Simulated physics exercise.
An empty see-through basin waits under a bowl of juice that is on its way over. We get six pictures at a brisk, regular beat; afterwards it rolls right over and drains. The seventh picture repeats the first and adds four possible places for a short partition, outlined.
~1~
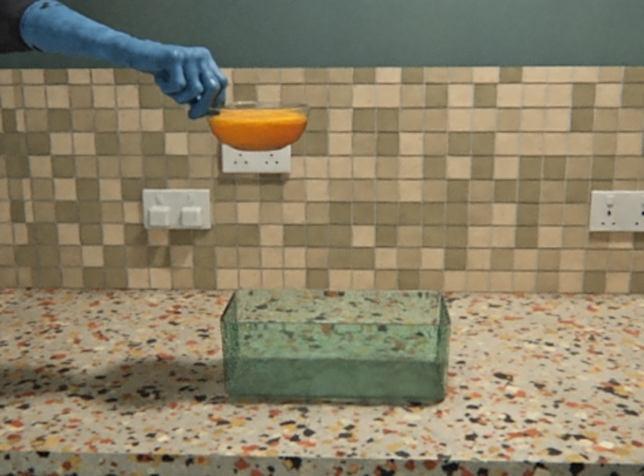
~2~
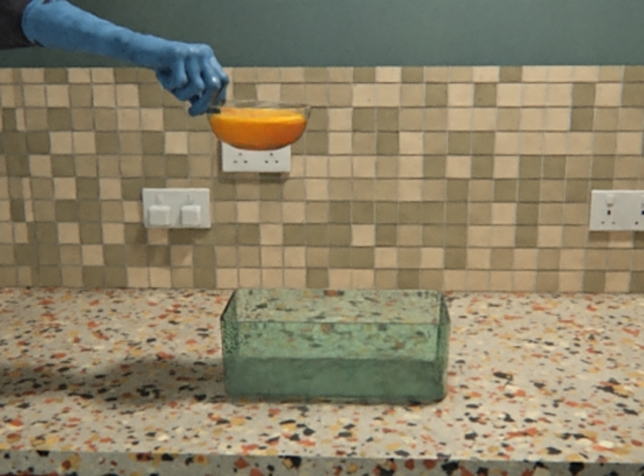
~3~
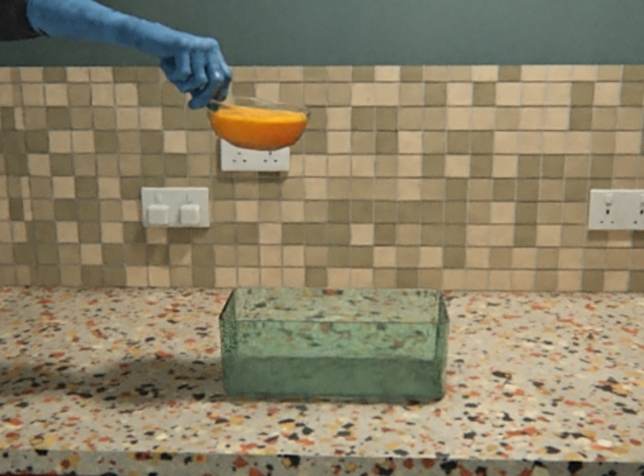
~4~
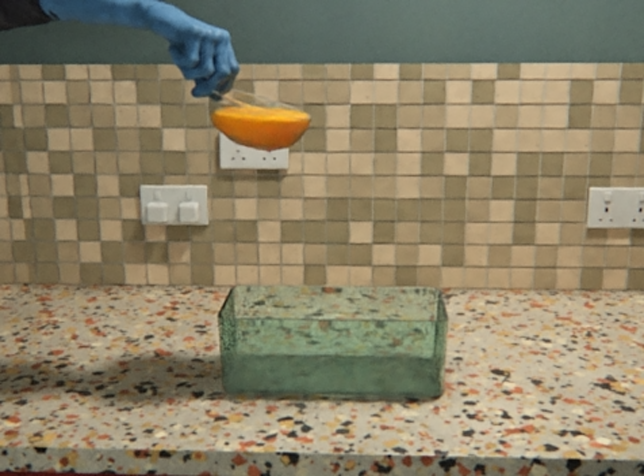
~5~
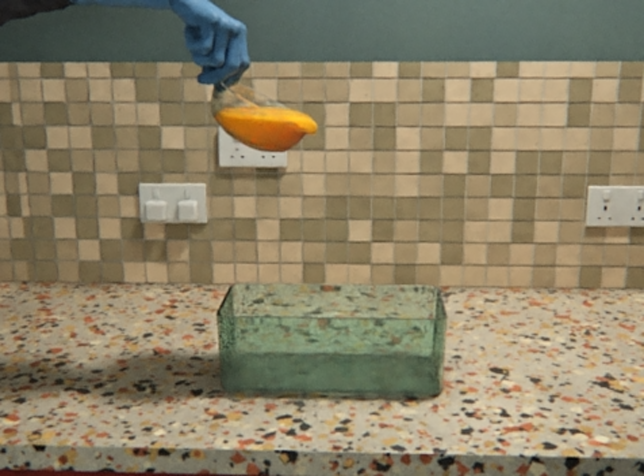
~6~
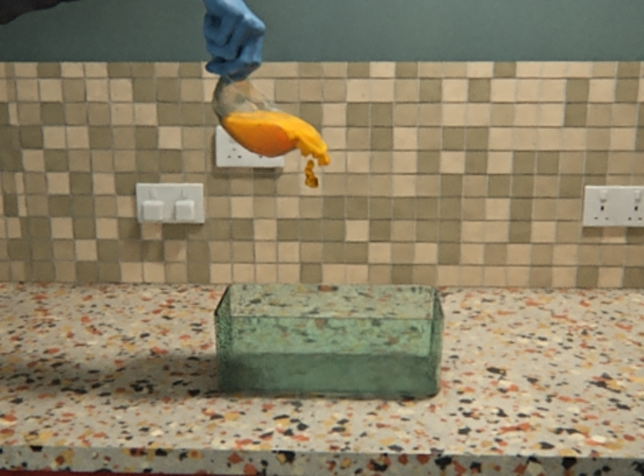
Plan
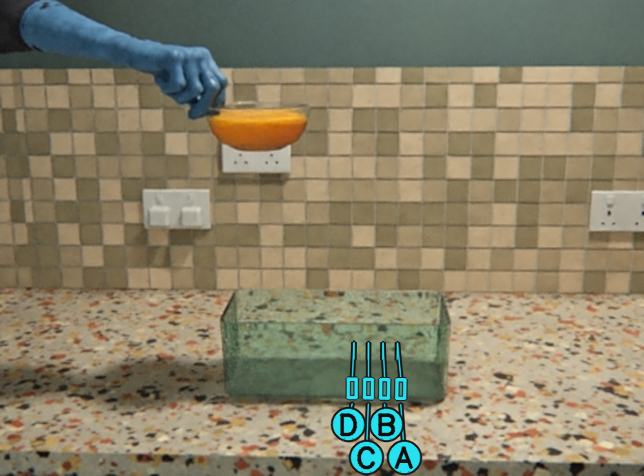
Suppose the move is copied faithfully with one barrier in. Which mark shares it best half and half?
Best: C.
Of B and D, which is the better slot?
D it is.
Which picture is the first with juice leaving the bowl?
In picture 5.
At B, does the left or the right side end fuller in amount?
More ends on the left.
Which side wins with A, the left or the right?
More ends on the left.
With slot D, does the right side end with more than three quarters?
No, it does not.
On the marked copy, A at (400, 404); B at (384, 403); C at (368, 403); D at (352, 403).
Choosing A, about 86 % ends left of the wall and 11 % right of it; 4 % is lost outside.
Choosing B, about 75 % ends left of the wall and 22 % right of it; 3 % is lost outside.
Choosing C, about 51 % ends left of the wall and 46 % right of it; 3 % is lost outside.
Choosing D, about 34 % ends left of the wall and 62 % right of it; 4 % is lost outside.
